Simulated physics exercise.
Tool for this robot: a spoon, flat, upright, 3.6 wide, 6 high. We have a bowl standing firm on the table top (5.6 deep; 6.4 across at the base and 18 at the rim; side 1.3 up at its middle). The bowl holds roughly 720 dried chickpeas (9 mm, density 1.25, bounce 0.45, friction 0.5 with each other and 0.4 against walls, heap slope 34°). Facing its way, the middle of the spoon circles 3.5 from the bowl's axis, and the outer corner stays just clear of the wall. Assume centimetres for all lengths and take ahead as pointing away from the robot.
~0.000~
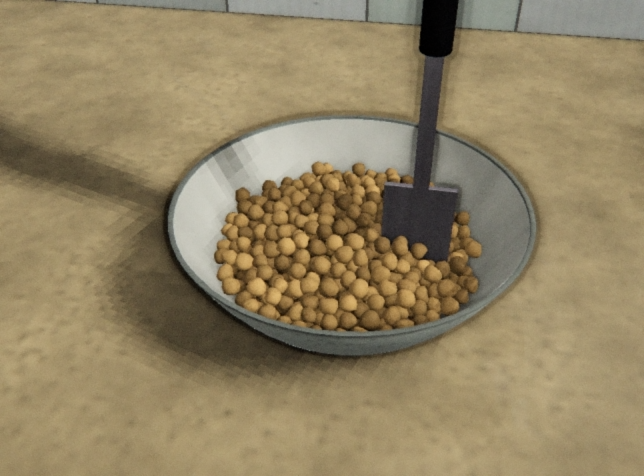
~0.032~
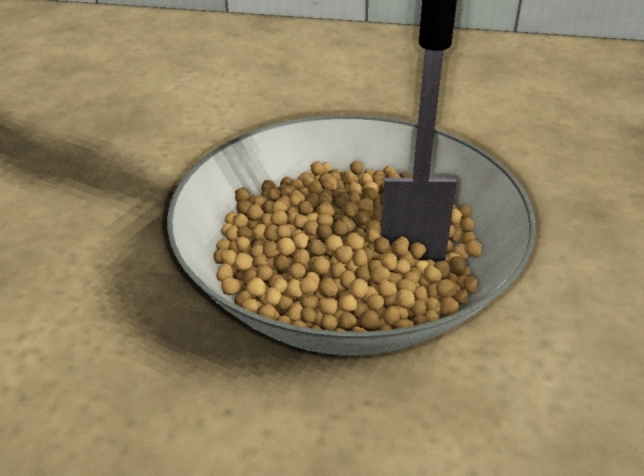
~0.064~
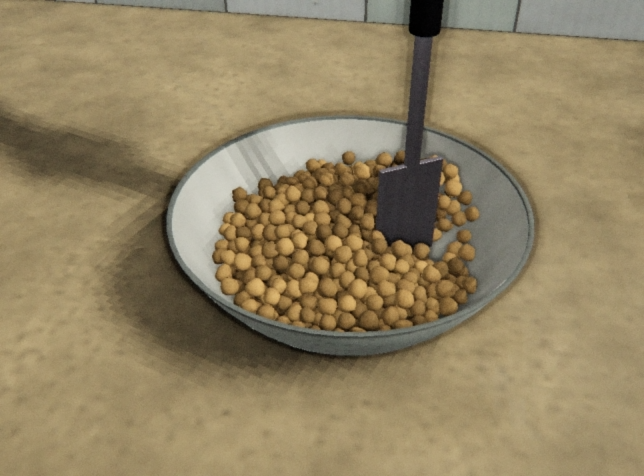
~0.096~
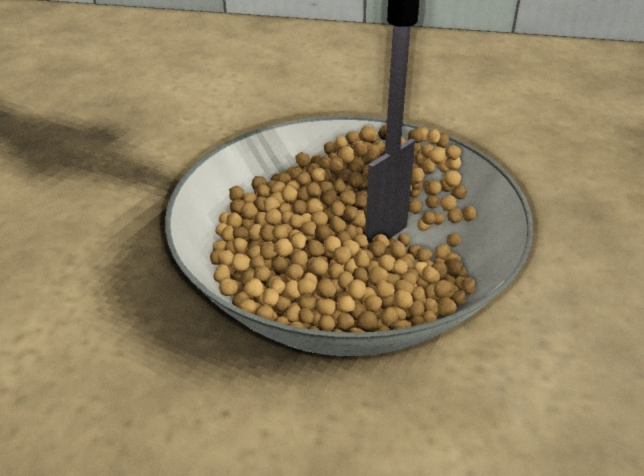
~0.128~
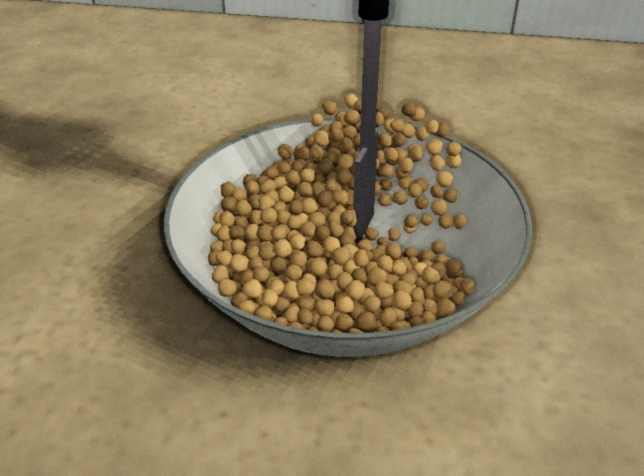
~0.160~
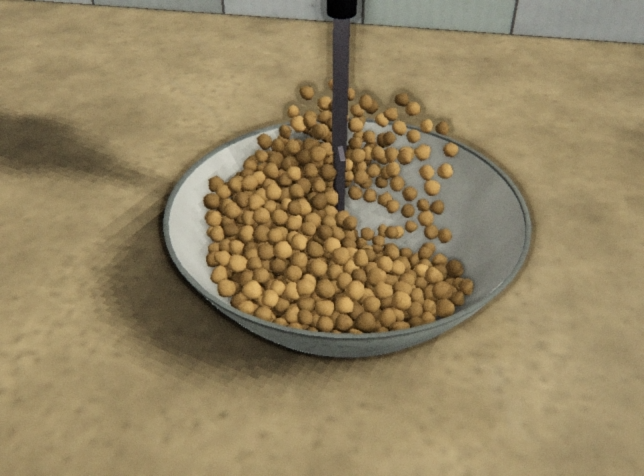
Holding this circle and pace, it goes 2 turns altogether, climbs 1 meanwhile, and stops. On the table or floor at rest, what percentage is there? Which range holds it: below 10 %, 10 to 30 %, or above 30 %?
The range 10 to 30 %.
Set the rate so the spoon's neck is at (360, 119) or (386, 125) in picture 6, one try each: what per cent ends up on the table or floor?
It comes to roughly 10 per cent and then 5 per cent.
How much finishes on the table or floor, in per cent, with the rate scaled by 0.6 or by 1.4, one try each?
5 % and 35 %.
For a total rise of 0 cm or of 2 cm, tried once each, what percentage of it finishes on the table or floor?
About 20 per cent on the first try and 20 per cent on the second.
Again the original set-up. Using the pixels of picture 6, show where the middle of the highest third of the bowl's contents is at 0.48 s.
Centre of upper third: Approx. (439, 245) px.
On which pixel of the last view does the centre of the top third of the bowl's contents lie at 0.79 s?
The centre is roughly (282, 254).
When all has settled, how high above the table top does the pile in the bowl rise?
About 5.5 cm.
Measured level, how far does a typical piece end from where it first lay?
Distance: Close to 6 cm.
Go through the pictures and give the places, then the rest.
Spoon neck at (424, 161), 0° round; upper third of the load around (345, 232), from x 225 to 475, top at y 170; 719 in the bowl, in the first frame.
Spoon neck at (423, 154), 10° round; upper third of the load around (347, 225), from x 225 to 475, top at y 170, in the second frame.
Spoon neck at (414, 139), 33° round; upper third of the load around (349, 208), from x 220 to 470, top at y 155, in the third frame.
Spoon neck at (394, 127), 57° round; upper third of the load around (343, 192), from x 220 to 470, top at y 130, in the fourth frame.
Spoon neck at (368, 119), 82° round; upper third of the load around (330, 184), from x 215 to 465, top at y 100; 718 in the bowl, 1 in flight or on the tool, in the fifth frame.
Spoon neck at (340, 118), 106° round; upper third of the load around (309, 176), from x 210 to 465, top at y 85; 710 in the bowl, 9 in flight or on the tool, in the sixth frame.
By 0.48 s, 345° round, highest piece 8 above the table; 617 in the bowl, 88 on the table or floor, 14 in flight or on the tool.
By 0.79 s, 225° round, highest piece 8 above the table; 590 in the bowl, 126 on the table or floor, 3 in flight or on the tool.
By 1.15 s, 0° round, highest piece 5 above the table; 585 in the bowl, 134 on the table or floor.
By 1.85 s, 0° round, highest piece 5 above the table; 585 in the bowl, 134 on the table or floor.
Final count, 585 in the bowl, 134 on the table or floor. That is 19 % on the table or floor.
